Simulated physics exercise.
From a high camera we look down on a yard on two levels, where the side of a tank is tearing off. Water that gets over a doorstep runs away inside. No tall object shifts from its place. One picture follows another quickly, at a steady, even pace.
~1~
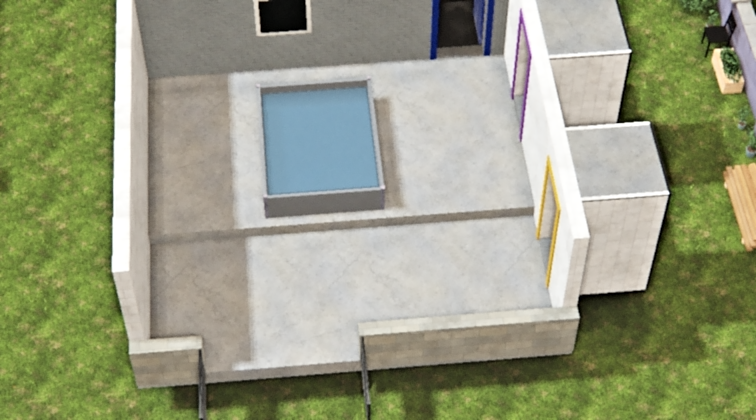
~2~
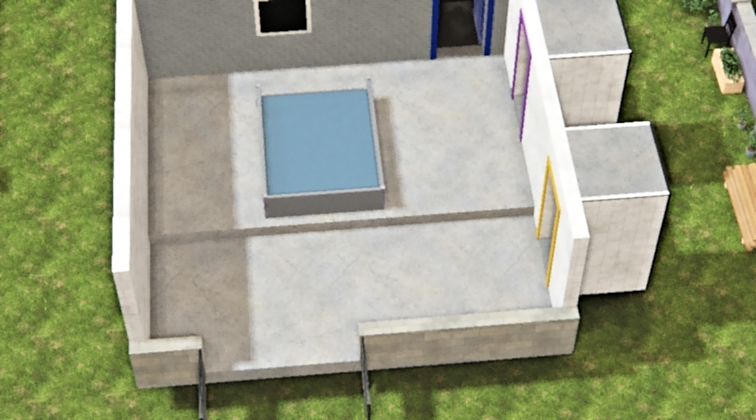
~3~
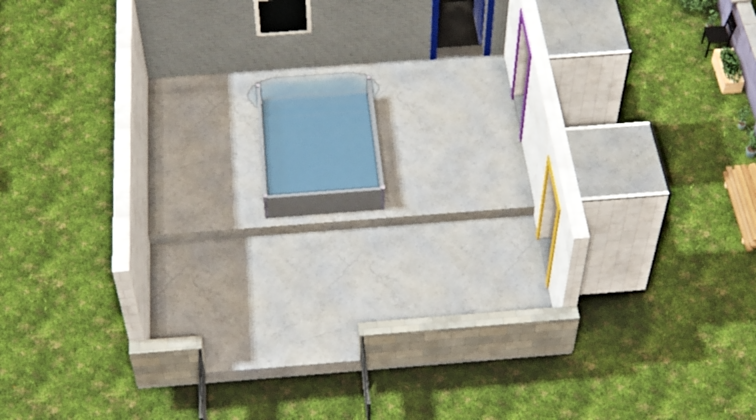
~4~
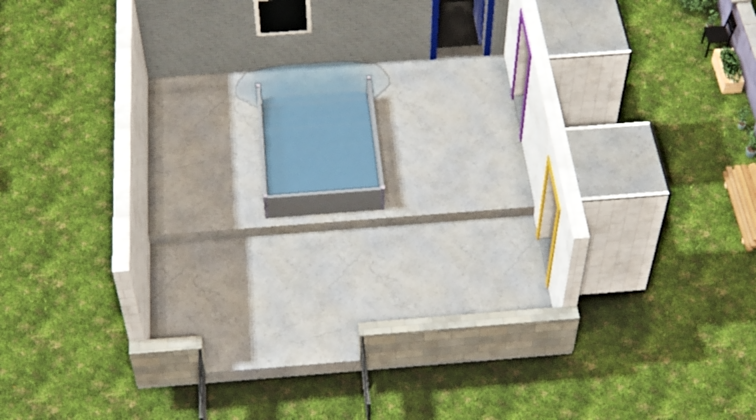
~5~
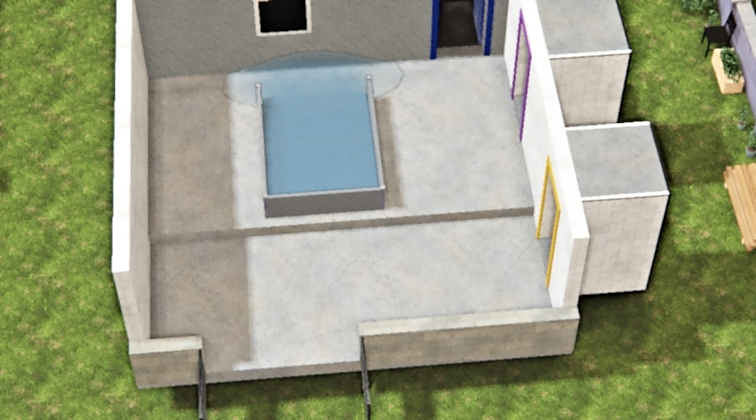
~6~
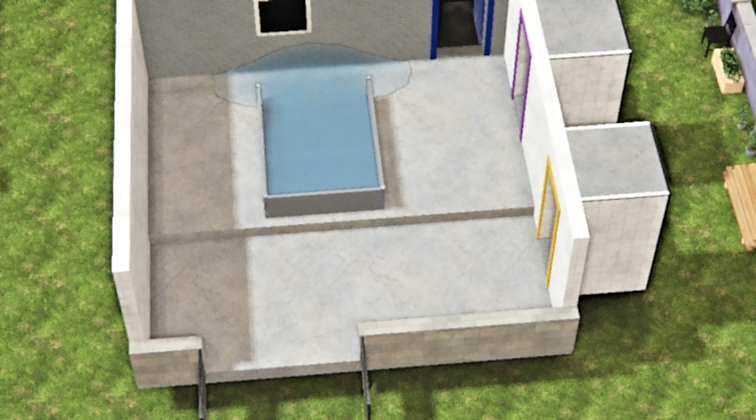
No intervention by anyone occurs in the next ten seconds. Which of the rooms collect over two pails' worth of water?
The blue door collects over two pails; the yellow door collects two pails or less; the purple door collects two pails or less.
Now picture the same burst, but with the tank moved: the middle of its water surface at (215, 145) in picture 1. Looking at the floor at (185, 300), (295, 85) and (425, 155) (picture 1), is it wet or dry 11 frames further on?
Bone-dry, soaked, bone-dry.
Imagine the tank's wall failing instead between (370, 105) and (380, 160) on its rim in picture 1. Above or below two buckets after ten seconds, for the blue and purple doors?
In short: The blue one is over; the purple one goes over.
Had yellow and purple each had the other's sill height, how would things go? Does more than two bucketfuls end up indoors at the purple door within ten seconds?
In that case purple exceeds the limit.
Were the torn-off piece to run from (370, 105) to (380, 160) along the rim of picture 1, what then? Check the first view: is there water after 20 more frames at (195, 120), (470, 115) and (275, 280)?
In turn: Untouched, swamped, untouched.
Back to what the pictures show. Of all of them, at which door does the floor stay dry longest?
That would be the yellow-painted one.
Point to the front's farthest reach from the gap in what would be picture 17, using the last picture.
Approximate pixel: (503, 54).
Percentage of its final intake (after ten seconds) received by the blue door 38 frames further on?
Around 60 in a hundred.
A moment on, water covers 10 % of the floor; the blue door wet at the sill, nothing in, the yellow door not reached, the purple door not reached.
Next, water covers 25 % of the floor; the blue door wet at the sill, nothing in, the yellow door not reached, the purple door not reached.
Then, water covers 40 % of the floor; the blue door under two buckets in, the yellow door not reached, the purple door under two buckets in.
Later, water covers 85 % of the floor; the blue door over two buckets in, the yellow door wet at the sill, nothing in, the purple door under two buckets in.
In the end, water covers 95 % of the floor; the blue door far over two buckets in, the yellow door wet at the sill, nothing in, the purple door under two buckets in.
